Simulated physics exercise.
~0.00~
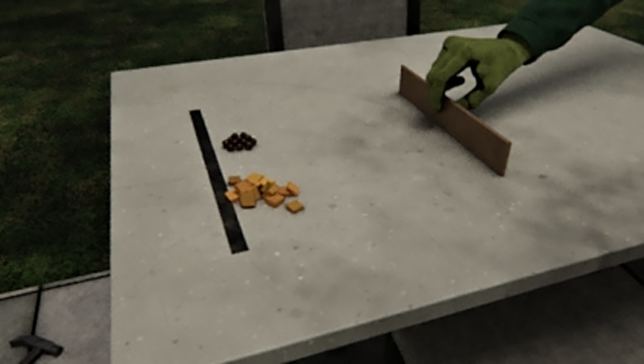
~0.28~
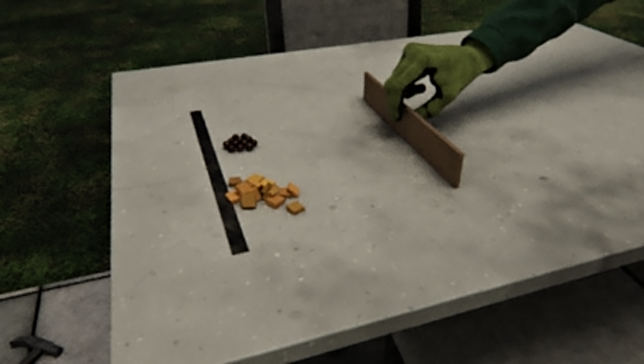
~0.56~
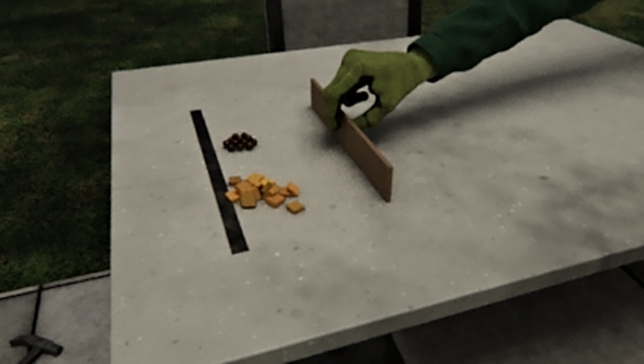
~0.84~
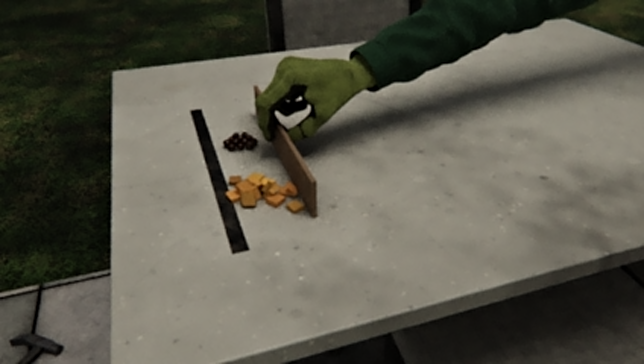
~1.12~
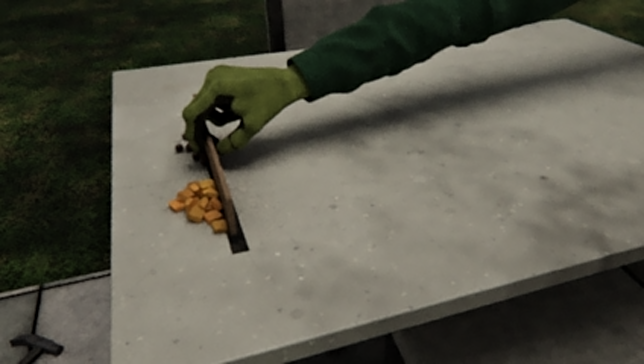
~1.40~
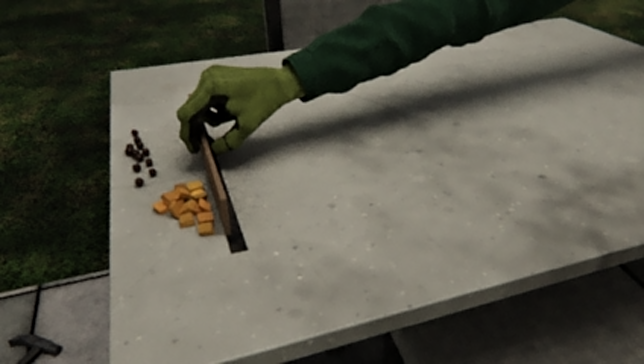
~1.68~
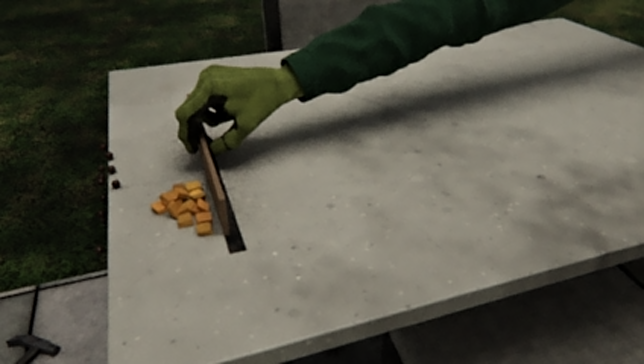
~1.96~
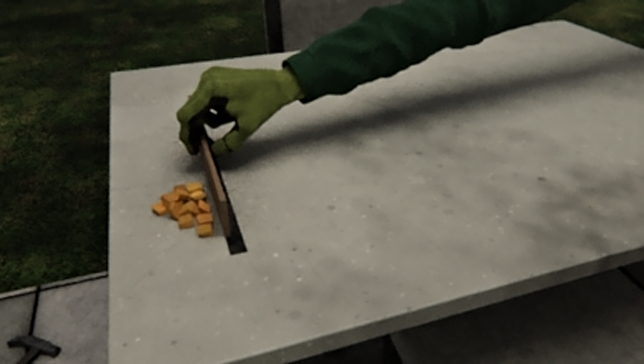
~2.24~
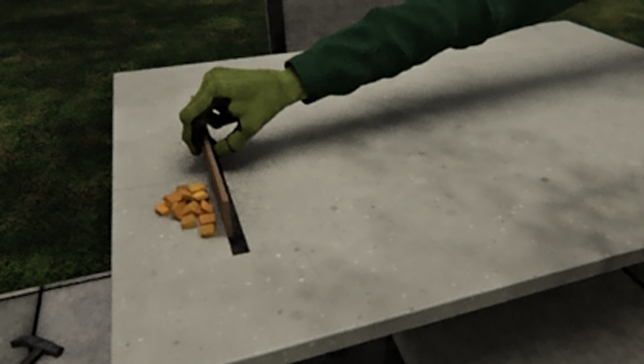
Green-gloved hand sweeping a brown card left to black tape, orange chunks staying on the table, dark bits rolling off the edge.
